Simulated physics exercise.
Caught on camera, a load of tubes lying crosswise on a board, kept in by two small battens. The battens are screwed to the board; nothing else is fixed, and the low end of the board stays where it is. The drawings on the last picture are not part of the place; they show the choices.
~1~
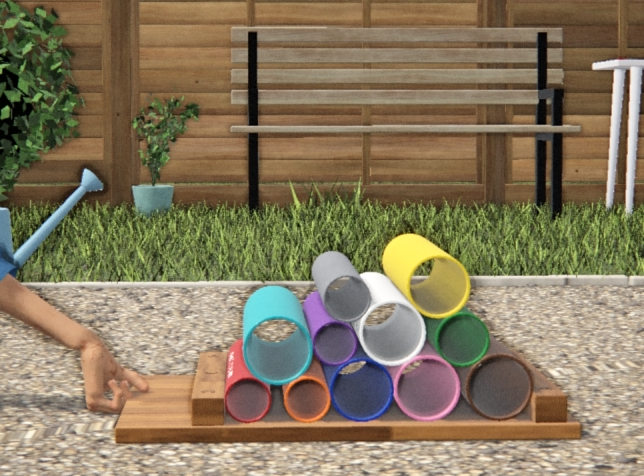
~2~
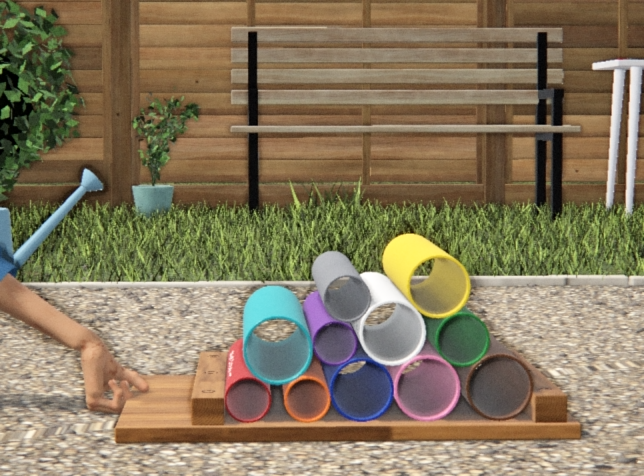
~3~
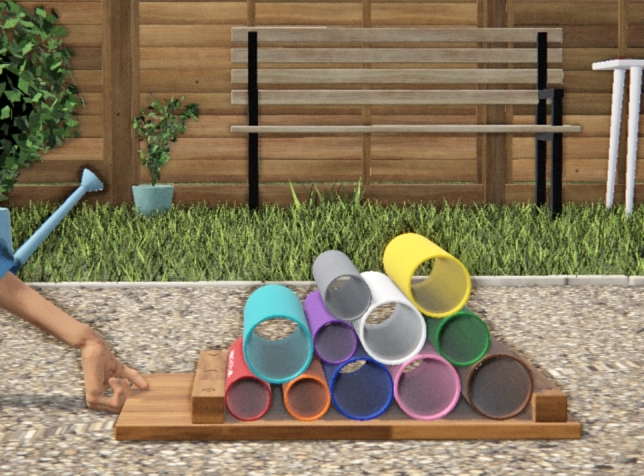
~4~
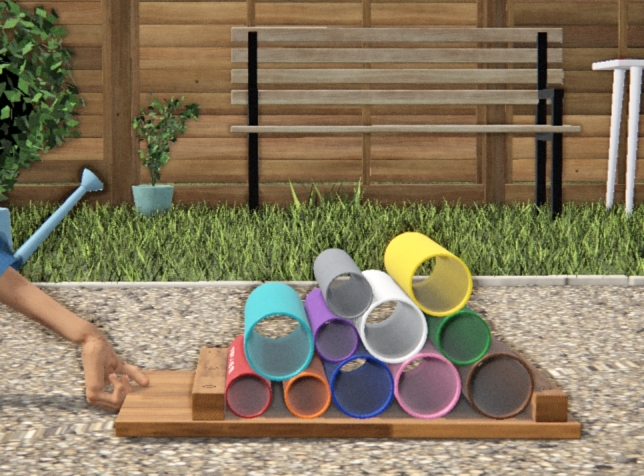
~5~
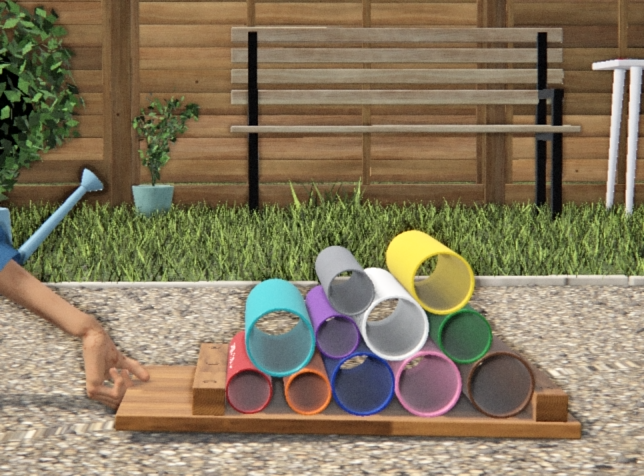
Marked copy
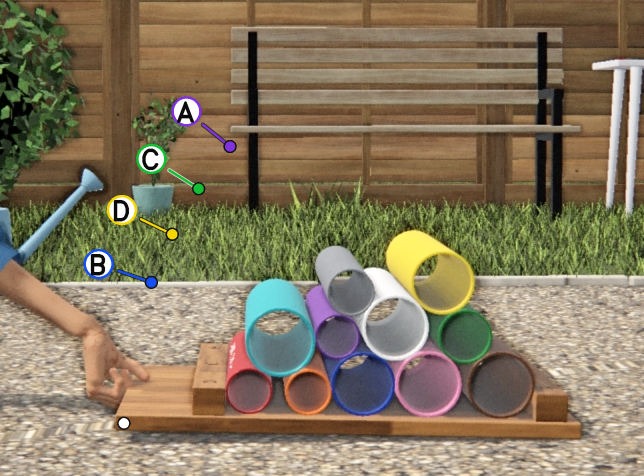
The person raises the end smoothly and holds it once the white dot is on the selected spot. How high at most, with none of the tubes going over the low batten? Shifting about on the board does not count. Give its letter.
Stop at B.
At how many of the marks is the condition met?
One of the four.
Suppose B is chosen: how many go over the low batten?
It comes to none.
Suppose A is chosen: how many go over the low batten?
It comes to six.
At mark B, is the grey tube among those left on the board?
The grey tube: Yes.
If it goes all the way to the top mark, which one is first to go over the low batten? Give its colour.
The yellow one.
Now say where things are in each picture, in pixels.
The first picture shows turquoise tube (278, 350); purple tube (335, 343); green tube (462, 340).
The second picture shows green tube (462, 340); white tube (393, 332).
The third picture shows board (340, 391); red tube (248, 398); turquoise tube (278, 349); blue tube (362, 389).
The fourth picture shows board (340, 389); red tube (248, 395); orange tube (308, 396).
The fifth picture shows board (341, 386); red tube (249, 391); orange tube (308, 392).
On the marked copy, A at (230, 146); B at (152, 282); C at (198, 189); D at (173, 234); the white dot at (124, 423).
With B. Early on, board at 14°.
Further on, board at 20°.
At the end, board at 20°, none over the low batten.
As for the rest, A six over the low batten; C six over the low batten; D one over the low batten (yellow).
